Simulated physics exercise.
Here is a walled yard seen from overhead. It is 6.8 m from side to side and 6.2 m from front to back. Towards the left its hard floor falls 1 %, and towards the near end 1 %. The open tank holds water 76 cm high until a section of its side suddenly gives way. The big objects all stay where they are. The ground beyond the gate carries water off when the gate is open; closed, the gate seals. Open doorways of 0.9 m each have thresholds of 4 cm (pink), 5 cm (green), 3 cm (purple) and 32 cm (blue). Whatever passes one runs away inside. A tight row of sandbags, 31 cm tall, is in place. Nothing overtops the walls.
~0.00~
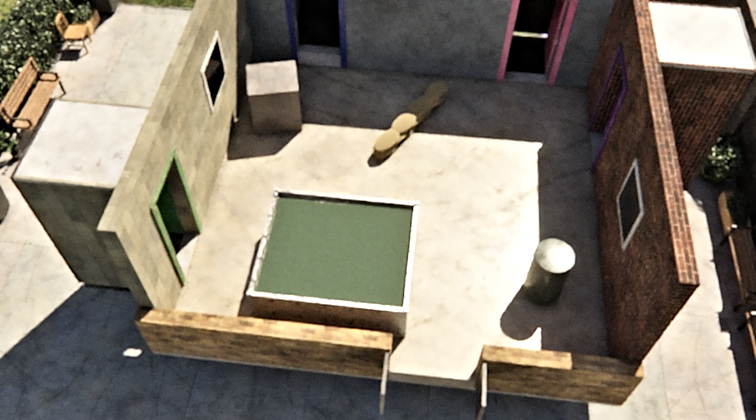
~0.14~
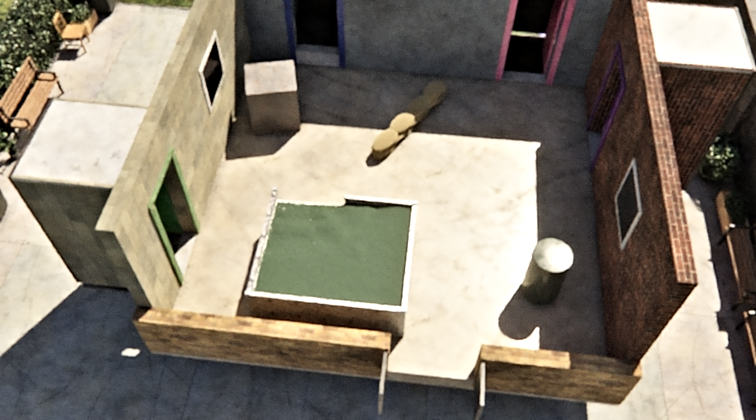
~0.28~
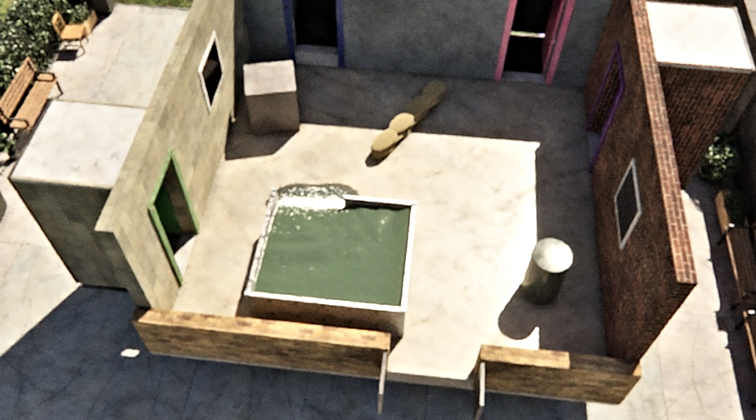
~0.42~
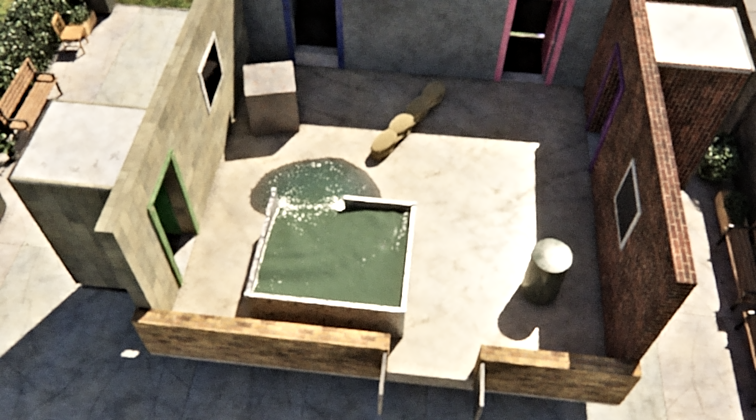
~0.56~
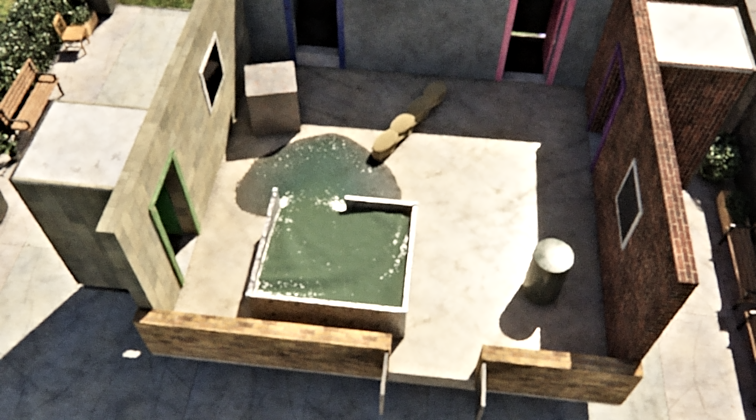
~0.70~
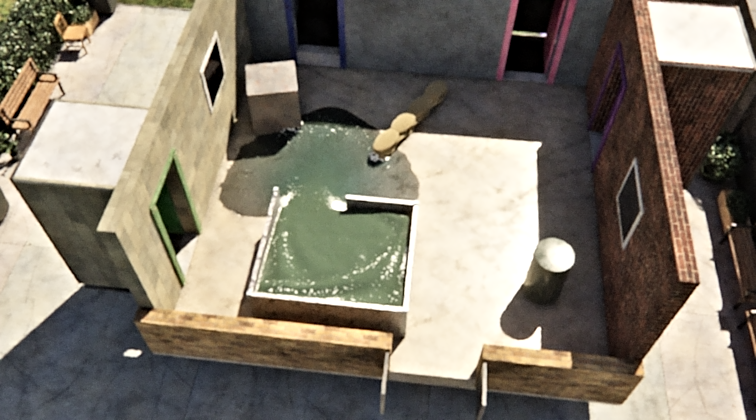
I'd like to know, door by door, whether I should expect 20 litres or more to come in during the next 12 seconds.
Pink door: Within the limit. Green door: Past the limit. Purple door: Past the limit. Blue door: Within the limit.
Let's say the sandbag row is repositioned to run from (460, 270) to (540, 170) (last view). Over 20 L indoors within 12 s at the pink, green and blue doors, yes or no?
At the pink door the limit is exceeded, at the green door it is exceeded, and at the blue door it is not reached.
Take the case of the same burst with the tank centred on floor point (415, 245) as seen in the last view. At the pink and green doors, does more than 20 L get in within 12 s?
Pink: Too much; green: Within limit.
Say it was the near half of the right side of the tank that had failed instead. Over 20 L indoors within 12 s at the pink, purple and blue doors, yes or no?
So pink ends up past the limit, purple past the limit, blue short of it.
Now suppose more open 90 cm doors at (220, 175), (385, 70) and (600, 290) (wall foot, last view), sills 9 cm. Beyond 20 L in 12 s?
Note, doorways in listed order: Goes beyond, goes beyond, stays short.
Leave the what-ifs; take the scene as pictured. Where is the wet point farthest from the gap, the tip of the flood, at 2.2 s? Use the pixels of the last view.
Somewhere near pixel (481, 82).
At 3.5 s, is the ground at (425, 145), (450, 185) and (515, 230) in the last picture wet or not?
Going in order, covered, then covered, then clear.
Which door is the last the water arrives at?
The purple door.
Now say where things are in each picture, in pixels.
The open tank at (337, 249) is whole and still, 76 cm deep, in the first frame.
Water pours out on the open tank's far side and has run 0.6 m, to a hidden place; typically 10 cm deep outside, 76 cm at the open tank's back, in the second frame.
The front is at (350, 191), 0.9 m from the gap on the open tank's far side; 1.0 m2 of floor is under water; 76 cm left at the back of the open tank, in the third frame.
The front is at (341, 163), 1.5 m from the gap on the open tank's far side; 2.4 m2 of floor is under water; 76 cm left at the back of the open tank, in the fourth frame.
The front is at (325, 137), 2.0 m from the gap on the open tank's far side; 4.1 m2 of floor is under water; 72 cm left at the back of the open tank, in the fifth frame.
Water pours out on the open tank's far side and has run 2.7 m, to (328, 111); typically 5 cm deep outside, 64 cm at the open tank's back, in the sixth frame.
After 1.4 s water covers 30 % of the floor and is deepest (41 cm) near (229, 142); pink door not reached, green door not reached, purple door not reached, blue door 26 cm at the sill, 0 L in.
After 2.2 s water covers 35 % of the floor and is deepest (39 cm) near (262, 65); pink door not reached, green door not reached, purple door not reached, blue door 28 cm at the sill, 0 L in.
After 3.5 s water covers 55 % of the floor and is deepest (34 cm) near (246, 89); pink door 4 cm at the sill, 0 L in, green door 4 cm at the sill, 0 L in, purple door not reached, blue door 21 cm at the sill, 1 L in.
After 7.0 s water covers 85 % of the floor and is deepest (19 cm) near (370, 99); pink door 2 cm at the sill, 0 L in, green door 5 cm at the sill, 0 L in, purple door 7 cm at the sill, 50 L in, blue door 14 cm at the sill, 2 L in.
After 12.0 s water covers 95 % of the floor and is deepest (18 cm) near (169, 332); pink door 2 cm at the sill, 1 L in, green door 11 cm at the sill, 71 L in, purple door 3 cm at the sill, 62 L in, blue door 7 cm at the sill, 2 L in.
